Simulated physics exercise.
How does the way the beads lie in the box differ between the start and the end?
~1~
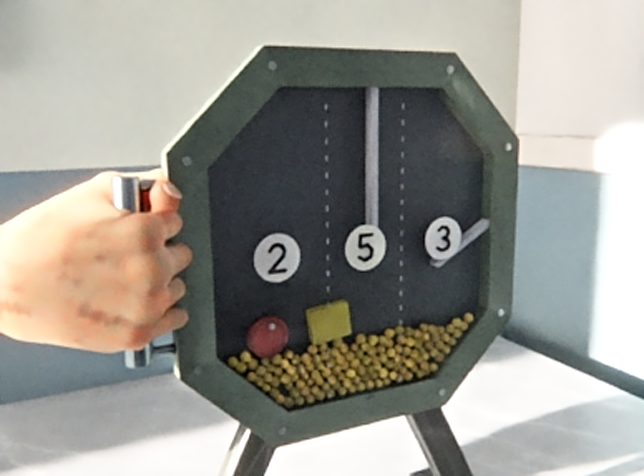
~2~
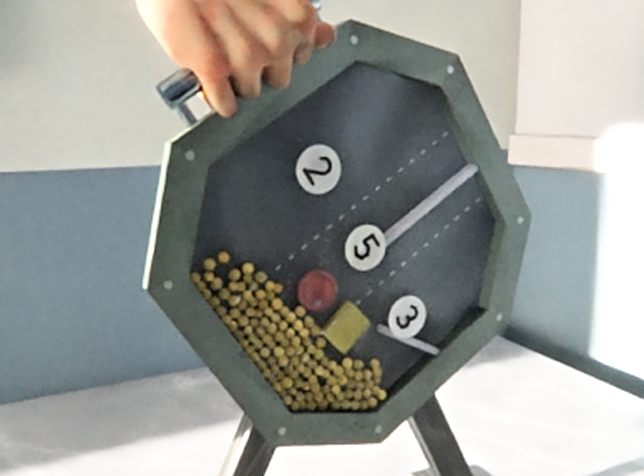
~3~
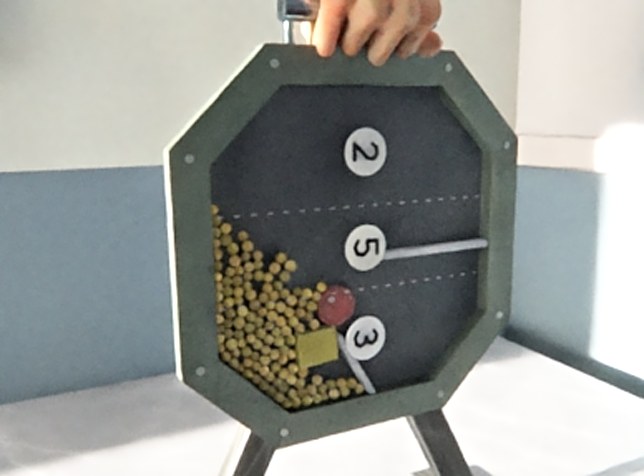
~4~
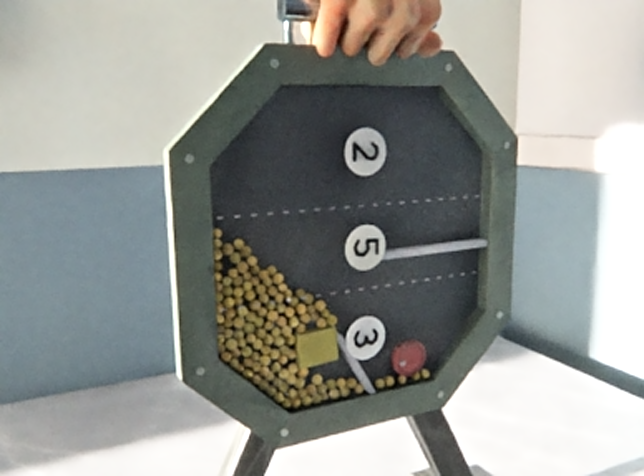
At the start the beads lie in a low bed along the bottom of the box. At the end most of them are heaped higher against the left side, sloping down toward the right, with a few past the short slanted bar.
